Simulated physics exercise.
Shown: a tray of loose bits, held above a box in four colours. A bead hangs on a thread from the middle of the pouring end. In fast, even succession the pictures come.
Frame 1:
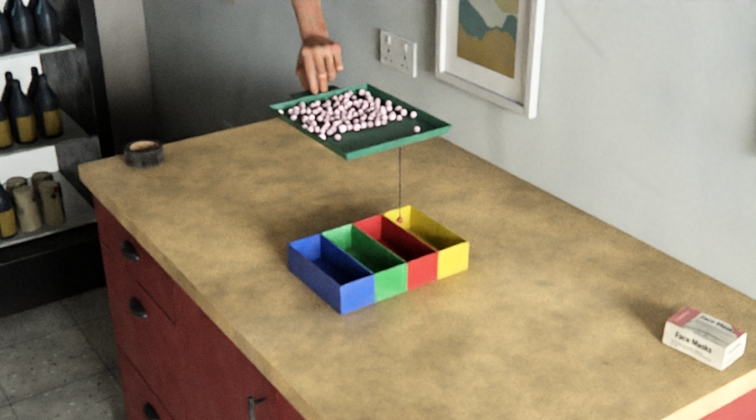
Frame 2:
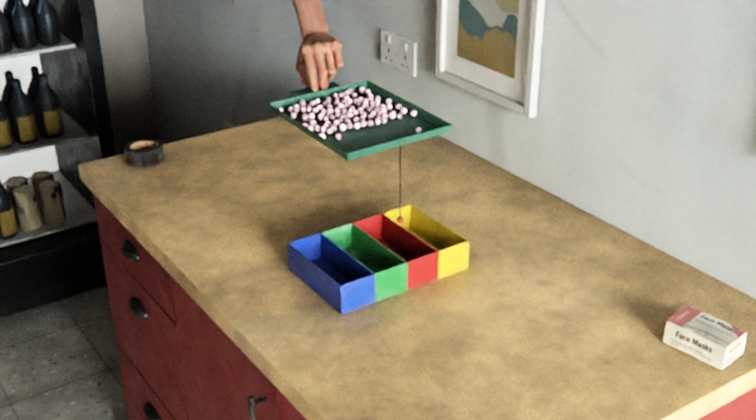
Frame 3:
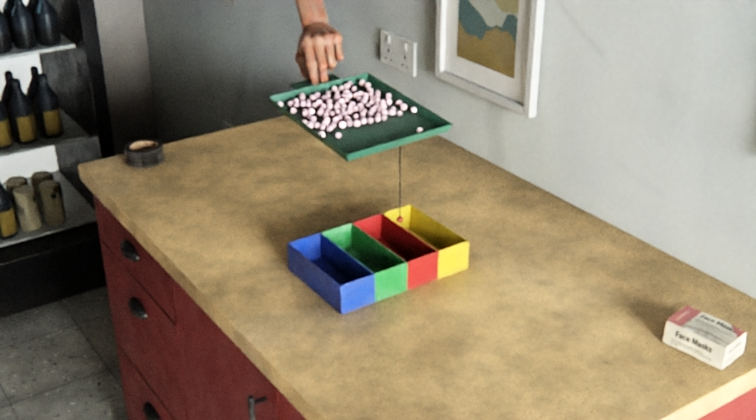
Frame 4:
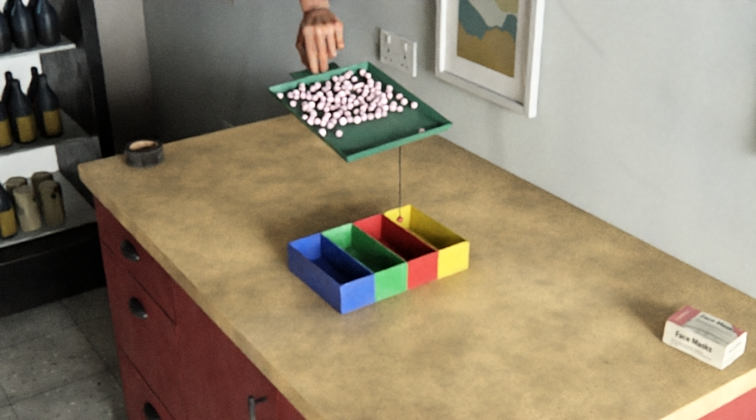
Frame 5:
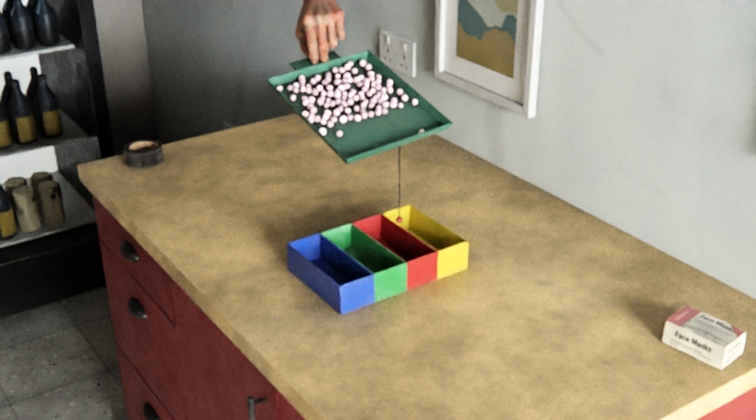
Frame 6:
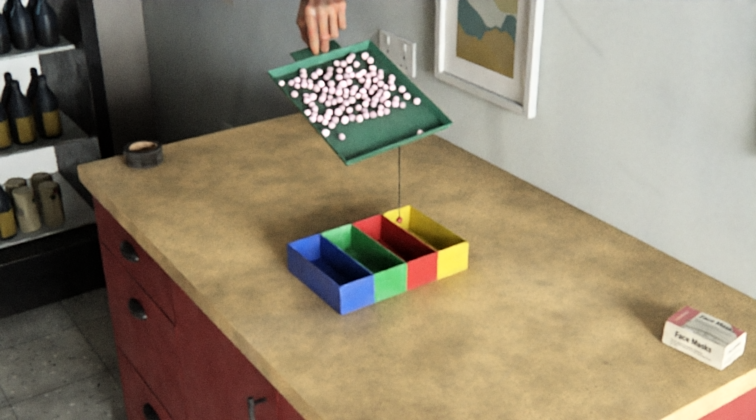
On a brown countertop in a room with grey walls, a hand holds a green tray of small pale pink pieces above a box with blue, green, red and yellow compartments. The hand gradually raises the tray's back edge, steepening its slant, and the pieces shift slightly across it.
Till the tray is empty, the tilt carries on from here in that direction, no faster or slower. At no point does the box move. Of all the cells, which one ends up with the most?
The green one ends up with the most.
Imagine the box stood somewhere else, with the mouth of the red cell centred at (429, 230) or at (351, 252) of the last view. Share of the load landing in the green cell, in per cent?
Near 10 % and 10 %.
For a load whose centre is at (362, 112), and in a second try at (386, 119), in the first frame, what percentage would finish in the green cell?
Share in order: Roughly 60 %, 40 %.
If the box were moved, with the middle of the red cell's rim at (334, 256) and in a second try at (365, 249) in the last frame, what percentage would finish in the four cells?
You'd see around 70 per cent and then around 90 per cent.
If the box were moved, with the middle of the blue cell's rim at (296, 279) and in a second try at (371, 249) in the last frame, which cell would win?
First try: The red cell; second try: The blue one.
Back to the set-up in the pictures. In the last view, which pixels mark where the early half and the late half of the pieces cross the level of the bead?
Points: About (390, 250), then about (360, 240).
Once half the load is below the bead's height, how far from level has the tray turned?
It has tipped about 65 degrees.
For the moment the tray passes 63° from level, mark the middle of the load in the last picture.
Check around (381, 219) in the last picture.
Soon, tray tipped steeply; about a quarter on the tray; a small part in the green cell; a small part in the red cell; a small part in the blue cell; a stray few in the yellow cell; about a third falling or outside the box.
A while on, tray tipped past a quarter turn; about half in the green cell; a small part in the red cell; a small part in the blue cell; a small part in the yellow cell; a small part falling or outside the box.
Towards the end, tray tipped past a quarter turn; about half in the green cell; a small part in the red cell; a small part in the blue cell; a small part in the yellow cell; a small part falling or outside the box.
Finally, tray tipped past a quarter turn; about half in the green cell; a small part in the red cell; a small part in the blue cell; a small part in the yellow cell; a small part outside the box.
